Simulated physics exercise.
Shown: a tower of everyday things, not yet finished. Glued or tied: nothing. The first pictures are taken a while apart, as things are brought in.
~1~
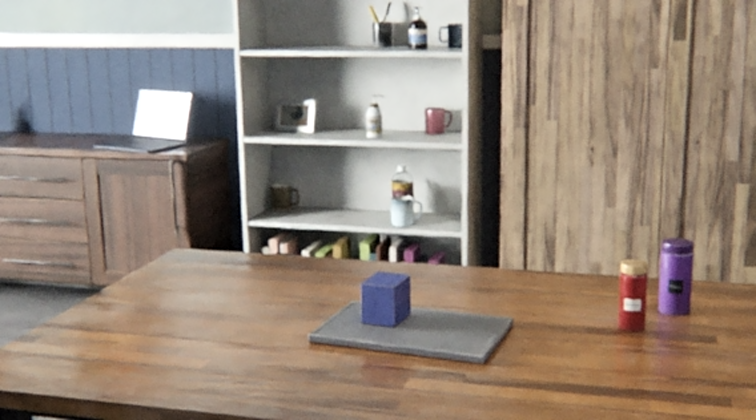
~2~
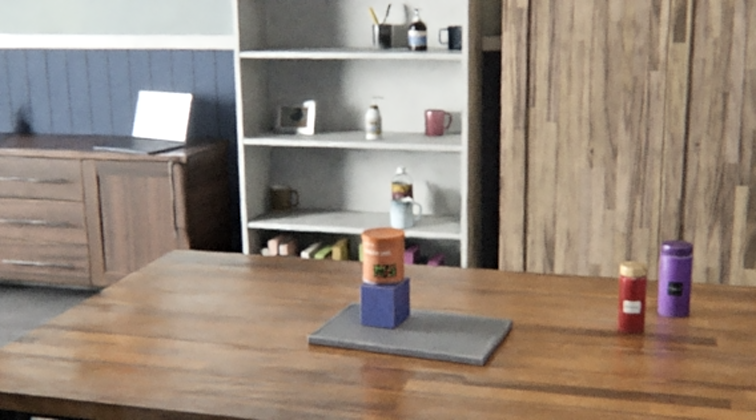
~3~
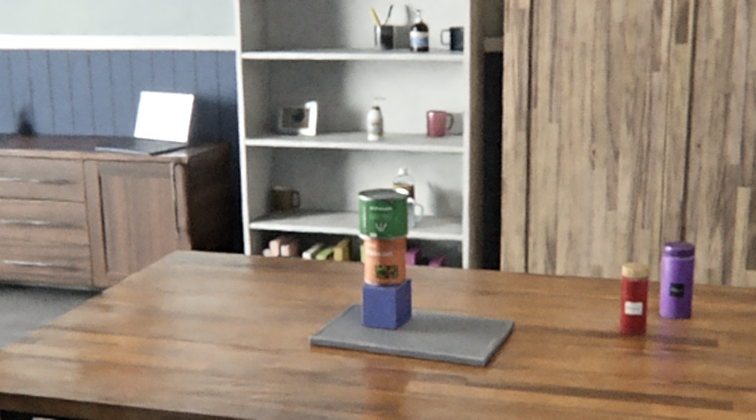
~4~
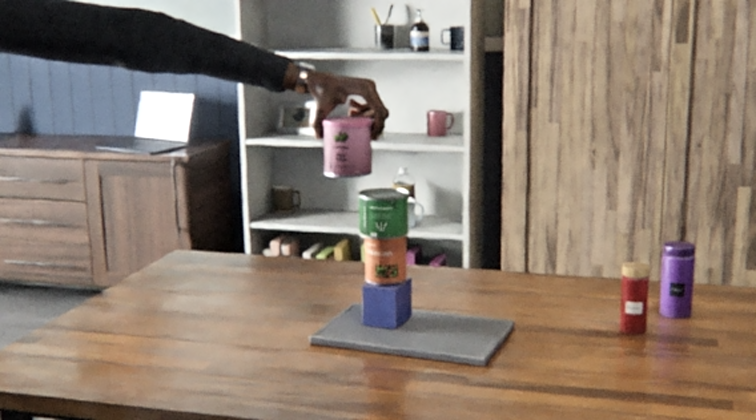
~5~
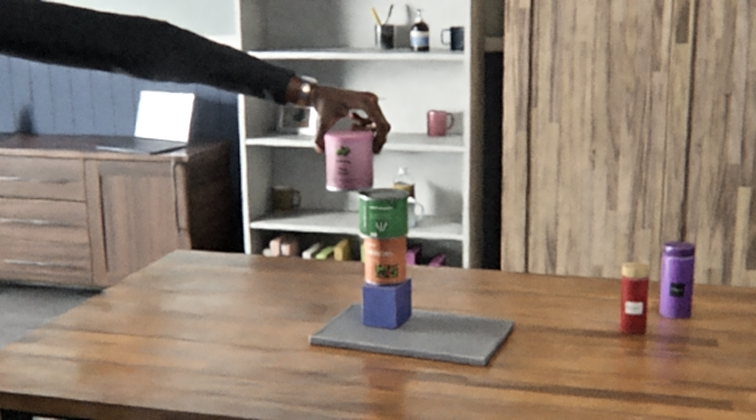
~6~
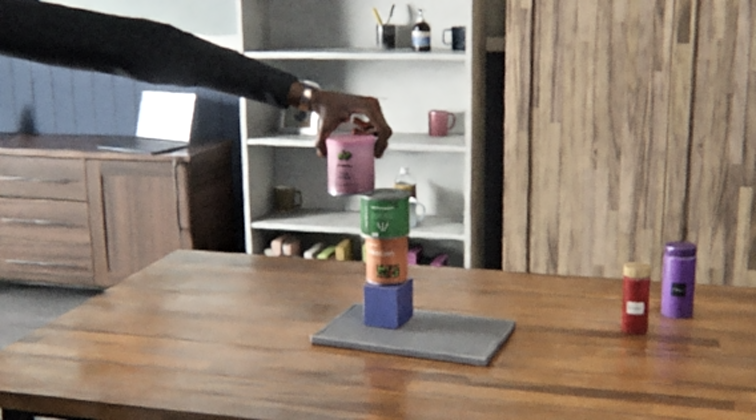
Wooden table, orange then green tins appearing on a blue block, a hand lowering a pink pot onto the top's left edge.
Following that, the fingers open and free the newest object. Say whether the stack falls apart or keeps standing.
The pile fails.
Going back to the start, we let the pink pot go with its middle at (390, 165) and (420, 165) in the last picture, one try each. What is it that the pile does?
Well, the first time it stays steady, and the second time it falls over.
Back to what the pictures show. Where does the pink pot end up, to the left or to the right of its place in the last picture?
Observed: The object is displaced in the leftward direction.
Then, 0.30 s later than the last frame, pink pot now fallen.
Then, 0.50 s later than the last frame, things are still on the move.
Then, 1.00 s later than the last frame, nothing new.
When it is over, fallen, pink pot; the other 6 as before. End places, in pixels of the last picture, pink pot near (302, 299). The pile comes apart.
